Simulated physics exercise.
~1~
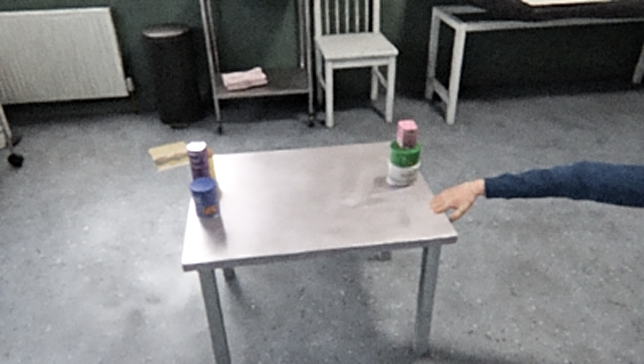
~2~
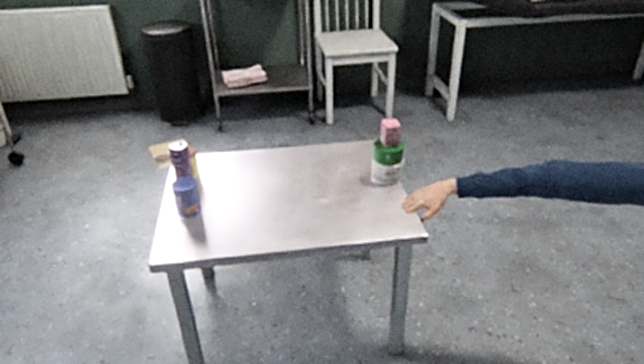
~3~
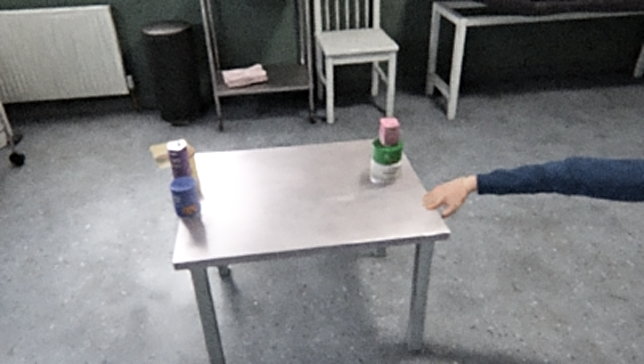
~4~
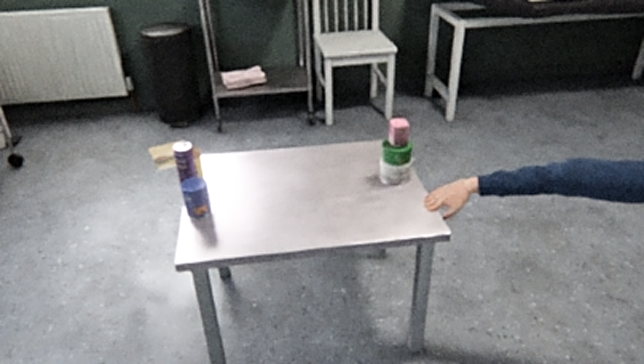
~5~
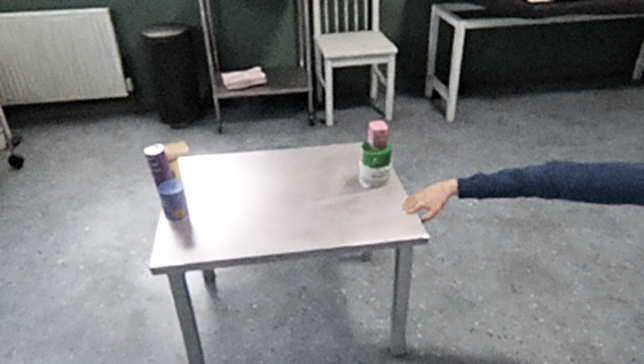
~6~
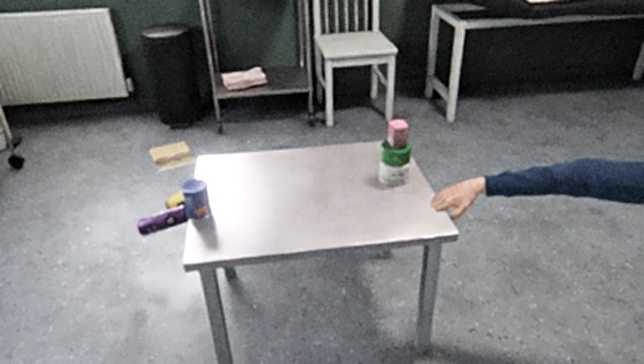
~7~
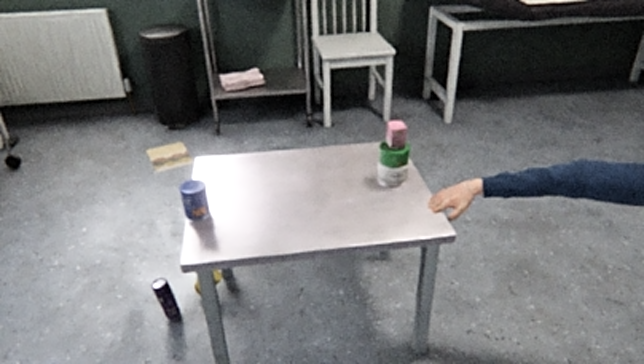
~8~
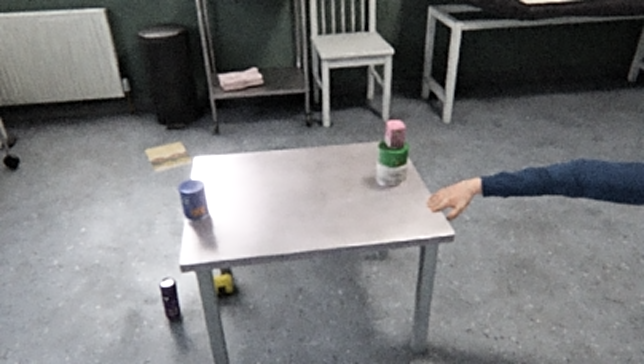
Hand shoving a light table left and right, the purple can and yellow jar toppling off its left side, other items staying.
